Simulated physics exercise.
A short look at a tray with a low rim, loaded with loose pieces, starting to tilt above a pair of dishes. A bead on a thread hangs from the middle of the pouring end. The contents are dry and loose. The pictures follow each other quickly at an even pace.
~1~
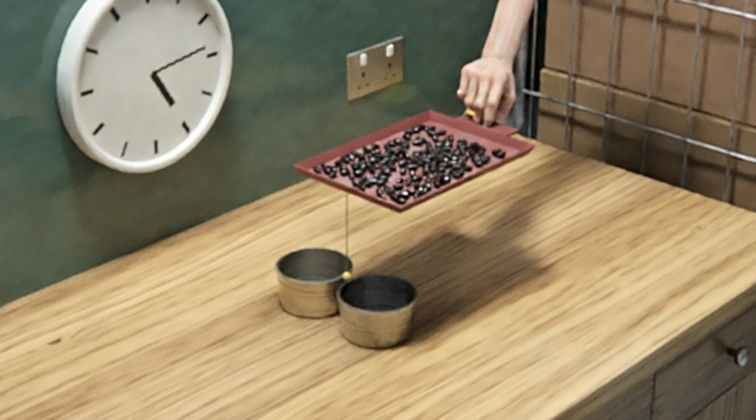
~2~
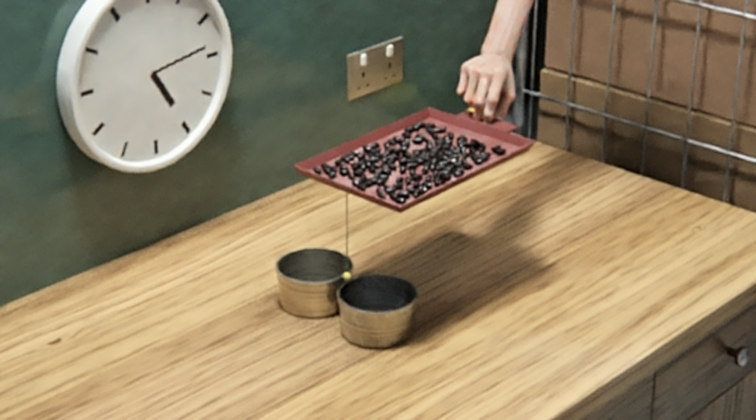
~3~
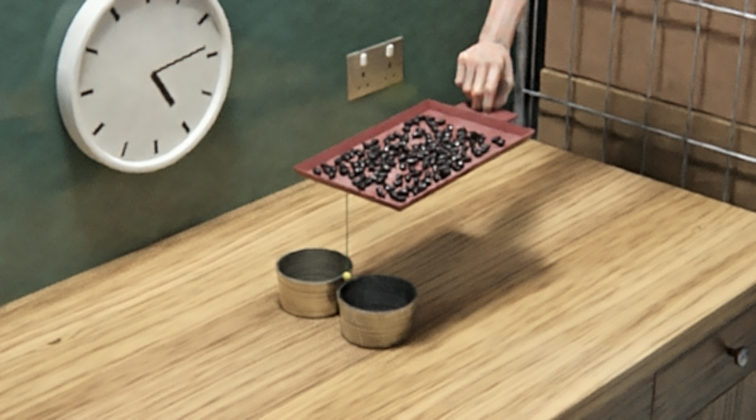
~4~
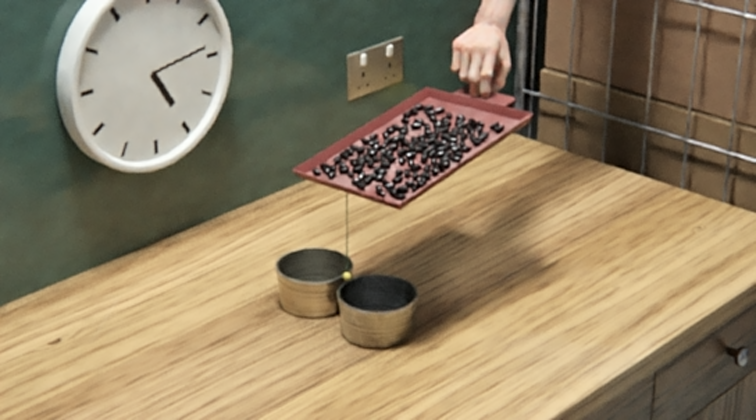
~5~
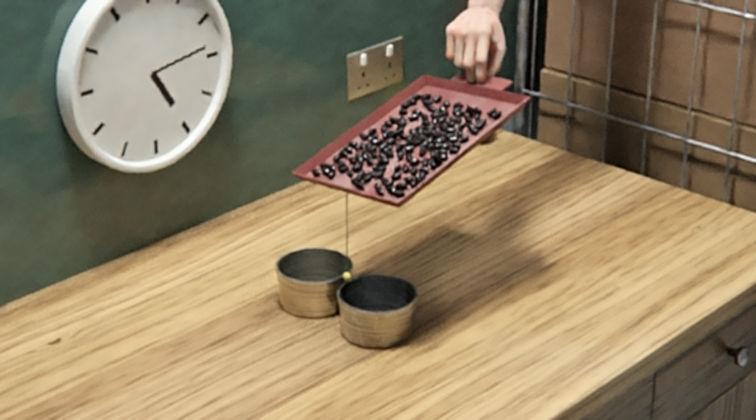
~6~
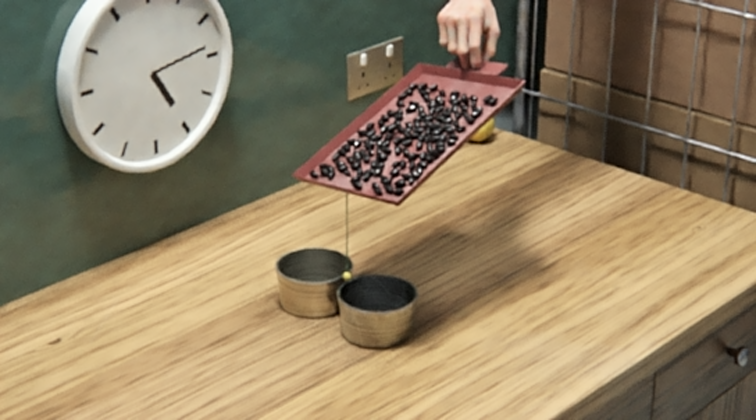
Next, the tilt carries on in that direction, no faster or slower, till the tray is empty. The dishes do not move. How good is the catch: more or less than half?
Together they catch under half.
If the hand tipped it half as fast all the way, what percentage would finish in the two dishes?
Close to 40 per cent.
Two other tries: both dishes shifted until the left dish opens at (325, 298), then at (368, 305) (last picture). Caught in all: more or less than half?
In turn: Under half; under half.
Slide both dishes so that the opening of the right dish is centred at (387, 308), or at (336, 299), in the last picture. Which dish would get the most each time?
One: Left. Two: The left-hand dish.
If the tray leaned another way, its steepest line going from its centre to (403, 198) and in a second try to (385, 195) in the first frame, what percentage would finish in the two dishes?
About 10 and 10 per cent.
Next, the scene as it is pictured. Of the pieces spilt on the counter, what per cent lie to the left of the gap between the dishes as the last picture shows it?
It comes to 100 per cent or so.
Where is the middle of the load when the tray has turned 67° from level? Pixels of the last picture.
Around (305, 196).
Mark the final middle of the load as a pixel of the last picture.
Around (265, 320).
Soon after the last picture, tray tipped steeply; about half on the tray; a small part outside both; about a third in the air.
A little later, tray tipped past a quarter turn; about a quarter in the left dish; most outside both.
Later still, tray tipped past a quarter turn; about a quarter in the left dish; most outside both.
At rest, tray tipped past a quarter turn; none in the right dish; about a quarter in the left dish; most outside both.
